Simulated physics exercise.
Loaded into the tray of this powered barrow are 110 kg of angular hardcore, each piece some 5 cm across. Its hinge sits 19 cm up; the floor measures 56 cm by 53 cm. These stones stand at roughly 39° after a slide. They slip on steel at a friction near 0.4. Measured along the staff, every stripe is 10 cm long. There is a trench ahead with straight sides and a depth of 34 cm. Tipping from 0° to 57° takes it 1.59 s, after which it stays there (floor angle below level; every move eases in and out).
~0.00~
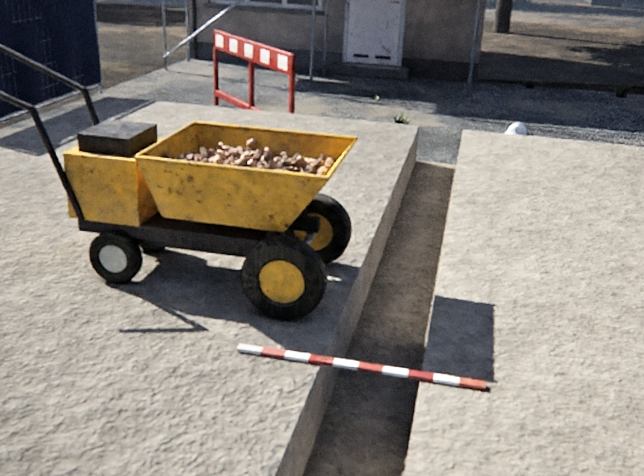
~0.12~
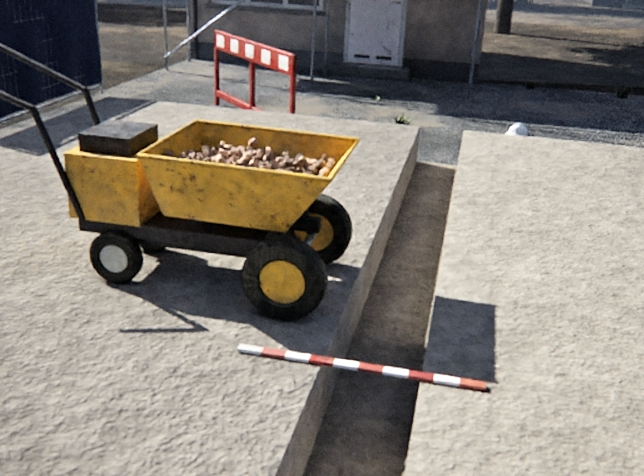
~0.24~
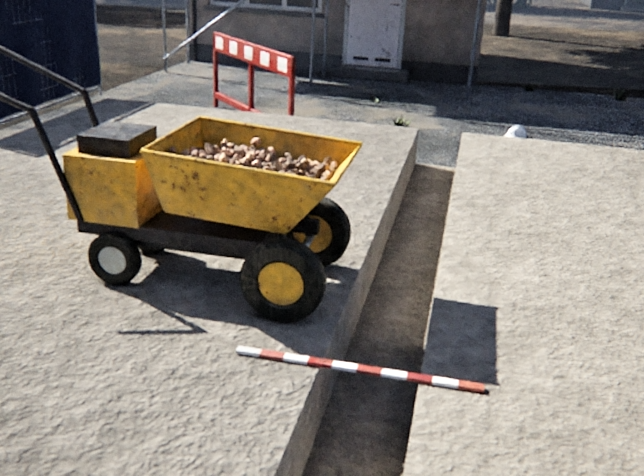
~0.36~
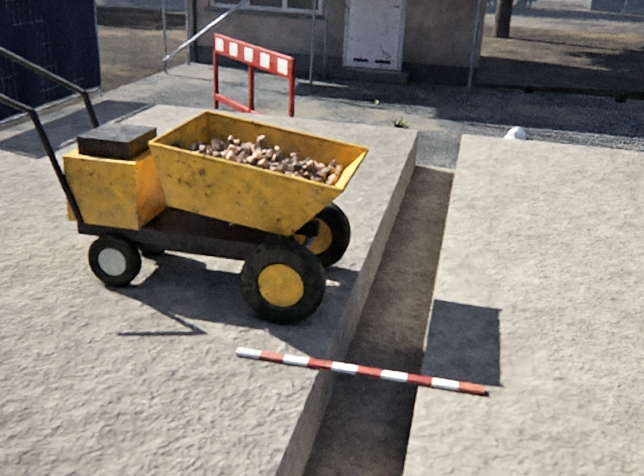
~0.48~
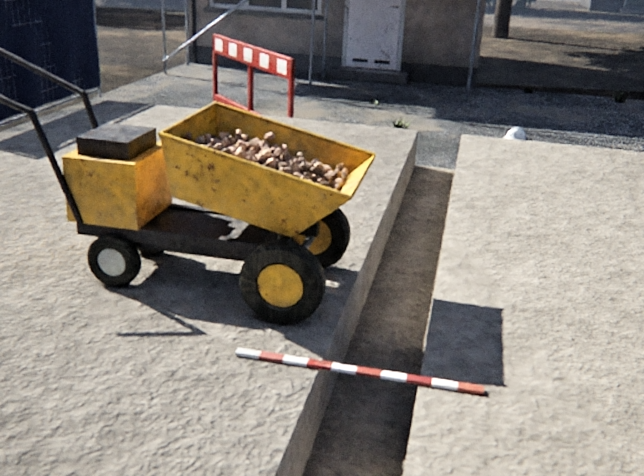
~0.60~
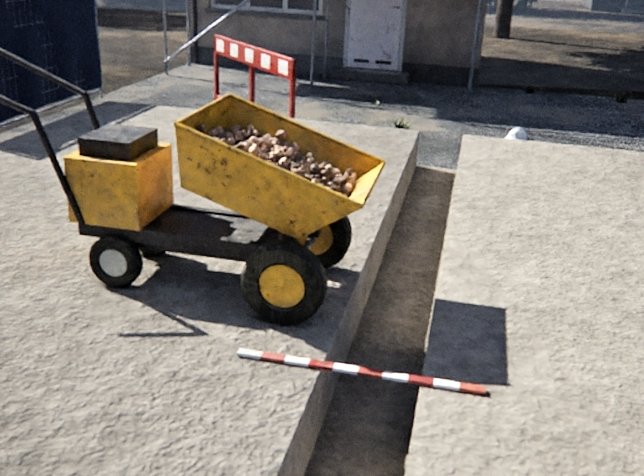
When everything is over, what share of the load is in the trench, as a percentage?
Close to 8 in a hundred.
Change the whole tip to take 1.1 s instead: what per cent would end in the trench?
It'd be some 5 per cent.
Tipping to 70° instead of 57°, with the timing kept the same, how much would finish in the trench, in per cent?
Then roughly 50 percent.
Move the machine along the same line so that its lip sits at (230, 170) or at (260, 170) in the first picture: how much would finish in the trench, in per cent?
Roughly 5 per cent, then 10 per cent.
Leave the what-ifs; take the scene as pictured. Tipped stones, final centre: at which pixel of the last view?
The resting stones are centred at roughly (416, 373).
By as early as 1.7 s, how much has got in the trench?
About 0 per cent by then.
After 1.2 s the floor is at 48°; 100 % in the tray; the foremost stones are at (381, 228).
After 1.7 s the floor is at 57°; 99 % in the tray, 1 % in the trench; the foremost stones are at (421, 267).
After 2.0 s the floor is at 57°; 94 % in the tray, 4 % in the trench, 2 % past the trench; the foremost stones are at (463, 330).
After 4.0 s the floor is at 57°; 89 % in the tray, 8 % in the trench, 4 % past the trench; the foremost stones are at (476, 323).
